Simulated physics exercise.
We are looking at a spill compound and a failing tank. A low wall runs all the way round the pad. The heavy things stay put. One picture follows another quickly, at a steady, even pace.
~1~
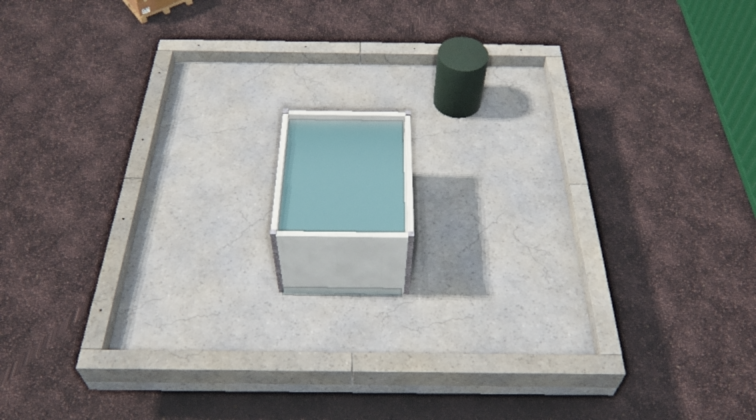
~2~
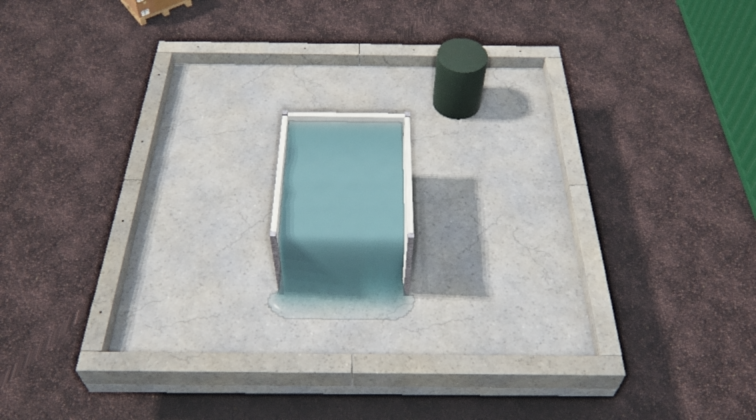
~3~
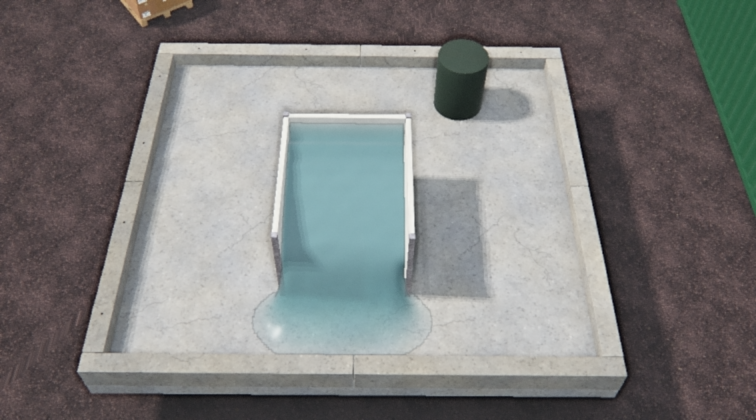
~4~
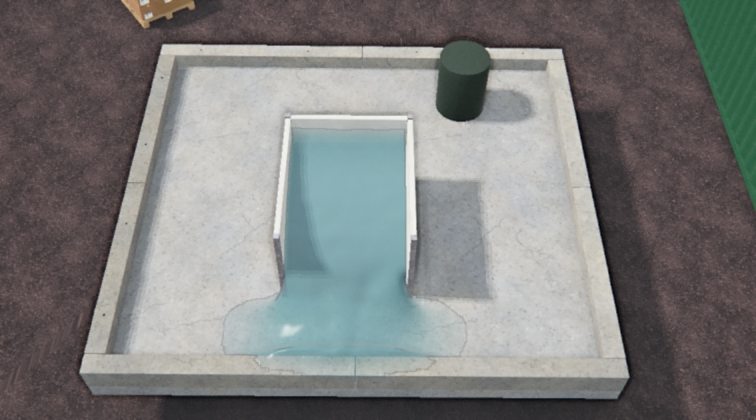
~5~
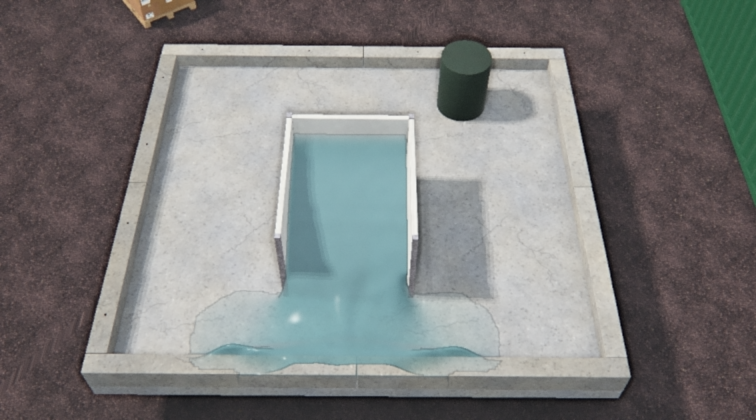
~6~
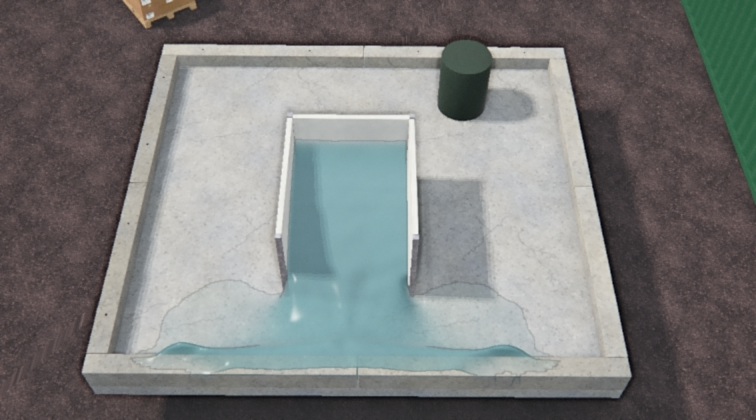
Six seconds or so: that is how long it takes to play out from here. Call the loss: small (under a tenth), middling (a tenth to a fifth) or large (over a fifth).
Large.
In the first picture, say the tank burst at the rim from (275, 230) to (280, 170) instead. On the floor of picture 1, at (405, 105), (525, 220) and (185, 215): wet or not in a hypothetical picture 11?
Spared, spared, soaked.
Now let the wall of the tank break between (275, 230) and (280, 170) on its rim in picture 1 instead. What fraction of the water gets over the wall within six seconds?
Near 24 in a hundred.
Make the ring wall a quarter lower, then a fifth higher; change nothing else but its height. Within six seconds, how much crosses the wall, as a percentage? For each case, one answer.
The first case gives roughly 56 in a hundred and the second roughly 36 in a hundred.
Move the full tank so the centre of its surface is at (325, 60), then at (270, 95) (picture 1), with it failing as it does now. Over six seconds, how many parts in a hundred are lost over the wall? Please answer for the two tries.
The first try gives 24 per cent and the second 28 per cent.
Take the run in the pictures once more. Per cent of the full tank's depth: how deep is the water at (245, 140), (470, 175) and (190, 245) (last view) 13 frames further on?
Some 2, 2 and 2 in a hundred.
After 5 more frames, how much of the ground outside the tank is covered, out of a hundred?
Roughly 20 percent.
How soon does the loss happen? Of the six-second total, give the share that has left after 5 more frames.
Note - share reached: 55 %.
A moment on, water covers 20 % of the floor; the low wall has let 16 % over.
Next, water covers 25 % of the floor; the low wall has let 24 % over.
Then, water covers 55 % of the floor; the low wall has let 41 % over.
Later, water covers 65 % of the floor; the low wall has let 43 % over.
In the end, water covers 80 % of the floor; the low wall has let 43 % over.
